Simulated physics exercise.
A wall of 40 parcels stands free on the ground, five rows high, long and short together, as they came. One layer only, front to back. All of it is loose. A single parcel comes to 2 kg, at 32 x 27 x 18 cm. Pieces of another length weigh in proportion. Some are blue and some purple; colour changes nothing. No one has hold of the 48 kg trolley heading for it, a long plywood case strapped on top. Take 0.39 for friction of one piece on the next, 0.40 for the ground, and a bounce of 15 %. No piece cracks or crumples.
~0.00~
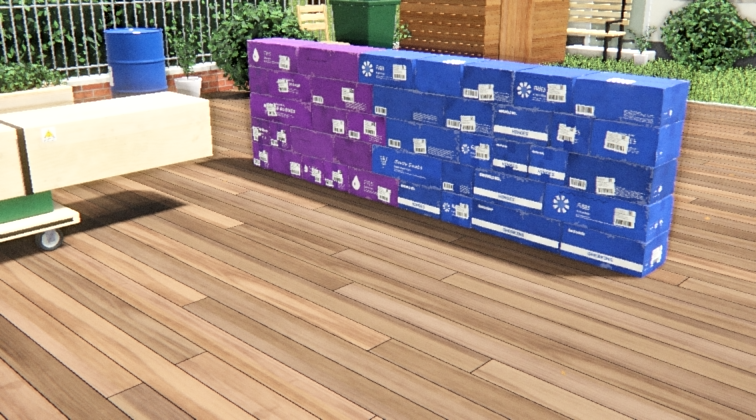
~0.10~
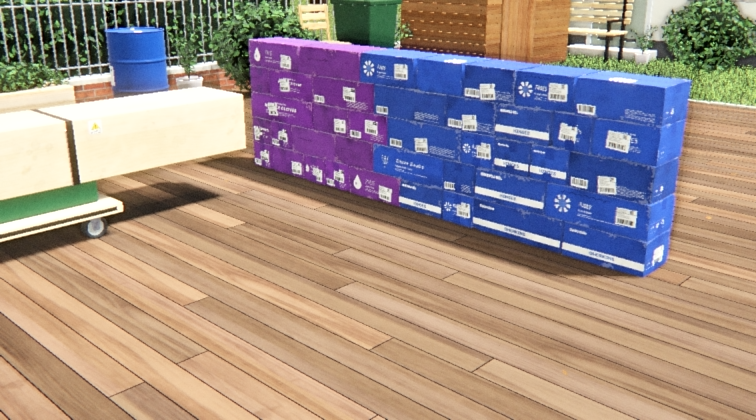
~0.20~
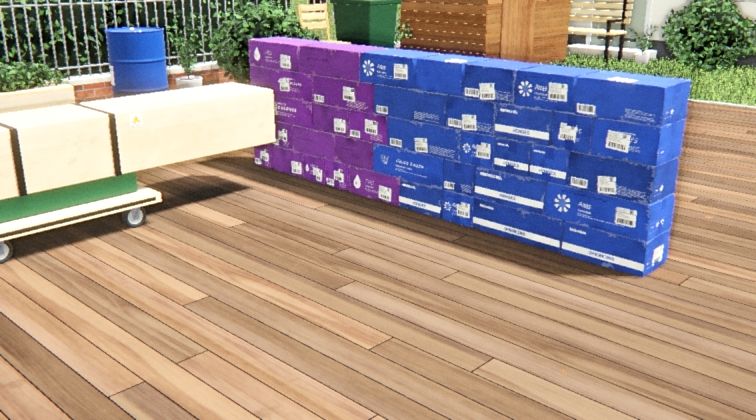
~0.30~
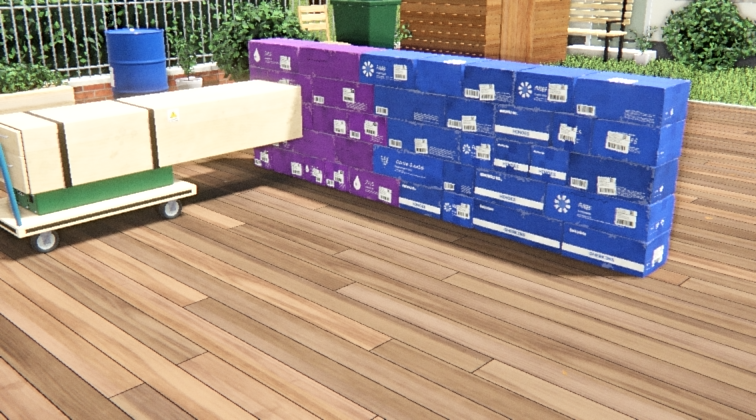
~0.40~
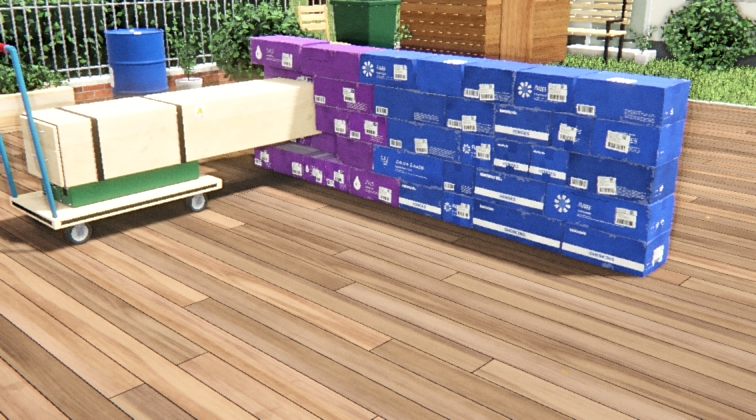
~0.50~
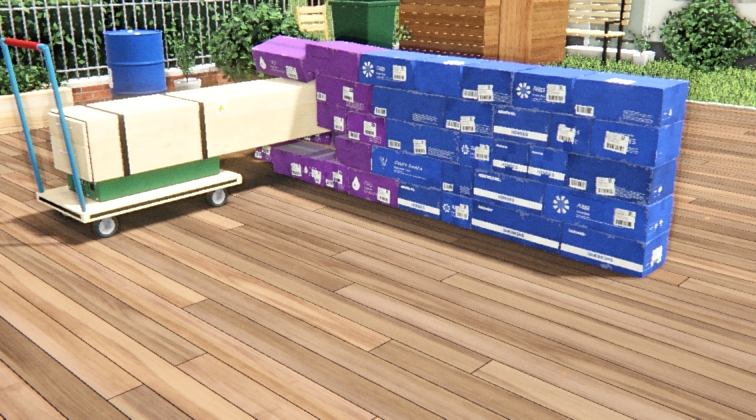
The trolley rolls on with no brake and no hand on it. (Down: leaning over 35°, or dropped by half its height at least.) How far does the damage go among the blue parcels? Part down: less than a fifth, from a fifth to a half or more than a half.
Fewer than one in five of them.
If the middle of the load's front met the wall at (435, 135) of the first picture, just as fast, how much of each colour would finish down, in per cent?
In that case blue 30, purple 0 per cent.
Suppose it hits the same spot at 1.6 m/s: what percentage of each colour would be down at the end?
In that case blue 0, purple 60 per cent.
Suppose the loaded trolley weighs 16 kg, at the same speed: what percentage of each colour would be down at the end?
In that case blue 0, purple 60 per cent.
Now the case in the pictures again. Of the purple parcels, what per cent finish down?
Purple 50 per cent.
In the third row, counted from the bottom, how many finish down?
The count is 2.
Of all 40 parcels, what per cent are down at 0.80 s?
At that moment 15 per cent.
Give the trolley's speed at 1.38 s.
Roughly 0.7 m/s.
Around 0.80 s, load 71 cm past the wall's line, still rolling; none of the 23 blue parcels down (6 of 40 in all colours); top blue parcel displaced 19 mm; top purple parcel 7 cm lower.
Around 1.38 s, load 1.28 m past the wall's line, still rolling; none of the 23 blue parcels down (7 of 40 in all colours); top blue parcel tipped 5°; top purple parcel 7 cm lower.
Finally (2.8 s), load 1.51 m past the wall's line, stopped; none of the 23 blue parcels down (8 of 40 in all colours); top blue parcel displaced 7 cm; top purple parcel 7 cm lower. That is 0 per cent. Seen by the last camera, middles, top blue parcel near (405, 67), top purple parcel near (393, 51).
